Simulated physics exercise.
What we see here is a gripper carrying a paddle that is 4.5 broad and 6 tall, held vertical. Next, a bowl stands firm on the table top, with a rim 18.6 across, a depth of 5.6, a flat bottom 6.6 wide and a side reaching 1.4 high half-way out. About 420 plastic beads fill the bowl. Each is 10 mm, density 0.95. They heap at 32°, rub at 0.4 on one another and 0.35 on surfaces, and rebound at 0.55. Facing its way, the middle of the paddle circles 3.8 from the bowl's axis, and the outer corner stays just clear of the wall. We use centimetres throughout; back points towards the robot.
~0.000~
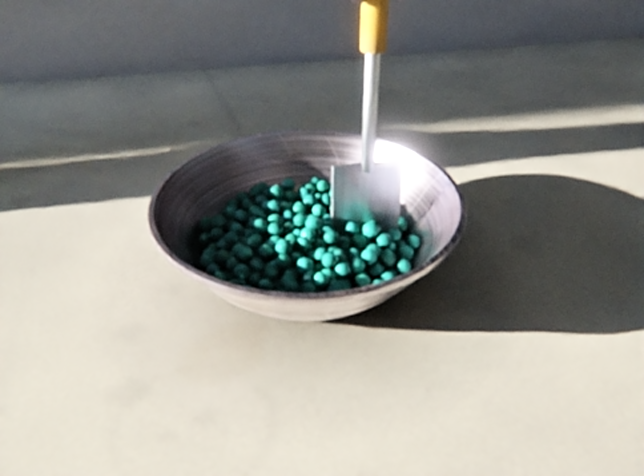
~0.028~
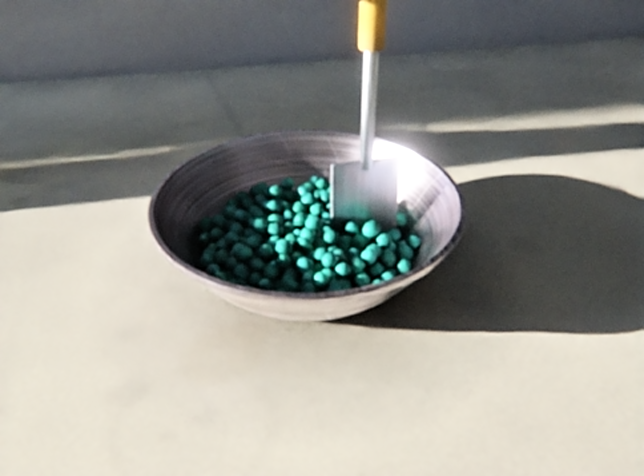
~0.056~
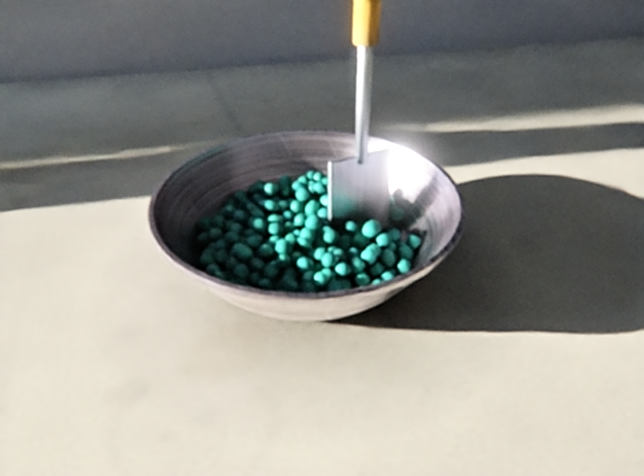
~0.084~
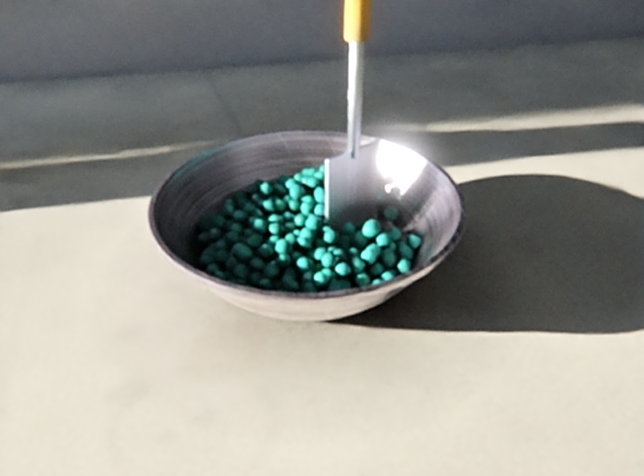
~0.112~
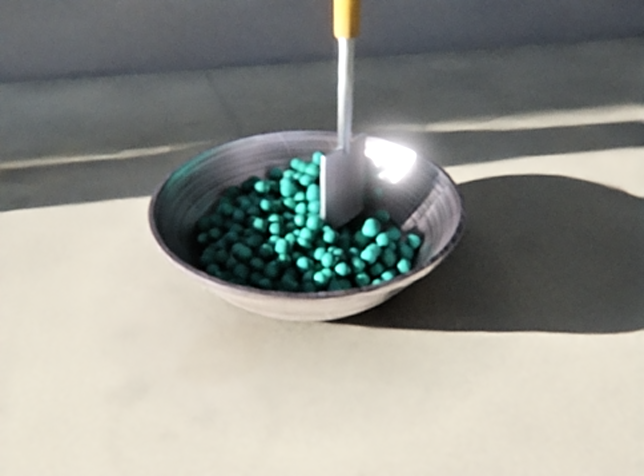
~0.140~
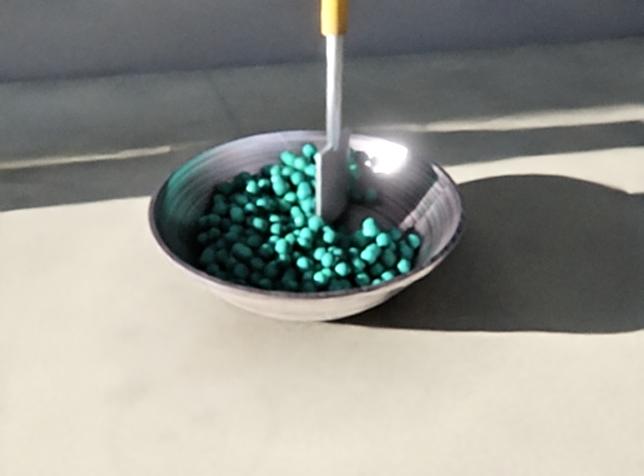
The clip shows a flat paddle with a yellow handle standing upright in a bowl of green beads, first barely moving, then sweeping a short way left along the back while turning edge-on and pushing beads into a higher heap.
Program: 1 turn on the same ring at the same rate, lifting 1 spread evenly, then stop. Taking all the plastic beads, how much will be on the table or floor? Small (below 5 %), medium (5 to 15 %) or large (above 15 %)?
It is small.
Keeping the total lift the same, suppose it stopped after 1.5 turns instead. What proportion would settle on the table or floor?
Roughly 0 per cent.
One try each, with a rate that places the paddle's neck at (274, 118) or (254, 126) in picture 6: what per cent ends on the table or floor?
Around 20 and 35 percent, in that order.
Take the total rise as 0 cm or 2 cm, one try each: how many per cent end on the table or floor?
0 % and 0 %.
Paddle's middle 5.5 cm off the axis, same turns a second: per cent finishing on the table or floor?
It would be near 0 per cent.
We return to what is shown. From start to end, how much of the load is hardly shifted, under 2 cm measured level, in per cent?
Near 15 per cent of the pieces.
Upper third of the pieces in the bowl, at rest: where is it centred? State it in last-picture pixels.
(350, 208).
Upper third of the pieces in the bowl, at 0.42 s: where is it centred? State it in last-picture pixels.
I'd point to somewhere close to (222, 240).
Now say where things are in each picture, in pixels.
Paddle neck at (369, 141), 0° round; upper third of the load around (304, 235), from x 205 to 415, top at y 185; 419 in the bowl, in the first frame.
Paddle neck at (368, 138), 4° round; upper third of the load around (305, 233), from x 205 to 415, top at y 185, in the second frame.
Paddle neck at (362, 133), 16° round; upper third of the load around (305, 224), from x 205 to 415, top at y 180, in the third frame.
Paddle neck at (355, 127), 28° round; upper third of the load around (307, 222), from x 205 to 415, top at y 170, in the fourth frame.
Paddle neck at (345, 123), 40° round; upper third of the load around (302, 218), from x 205 to 415, top at y 160, in the fifth frame.
Paddle neck at (334, 120), 52° round; upper third of the load around (297, 210), from x 205 to 415, top at y 150; 419 in the bowl, in the sixth frame.
After 0.42 s, 172° round, highest piece 7 above the table; 418 in the bowl, 1 in flight or on the tool.
After 0.69 s, 291° round, highest piece 7 above the table; 415 in the bowl, 3 on the table or floor, 1 in flight or on the tool.
After 1.03 s, 0° round, highest piece 5 above the table; 415 in the bowl, 4 on the table or floor.
After 1.73 s, 0° round, highest piece 5 above the table; 415 in the bowl, 4 on the table or floor.
At rest, 415 in the bowl, 4 on the table or floor. That is 1 % on the table or floor.
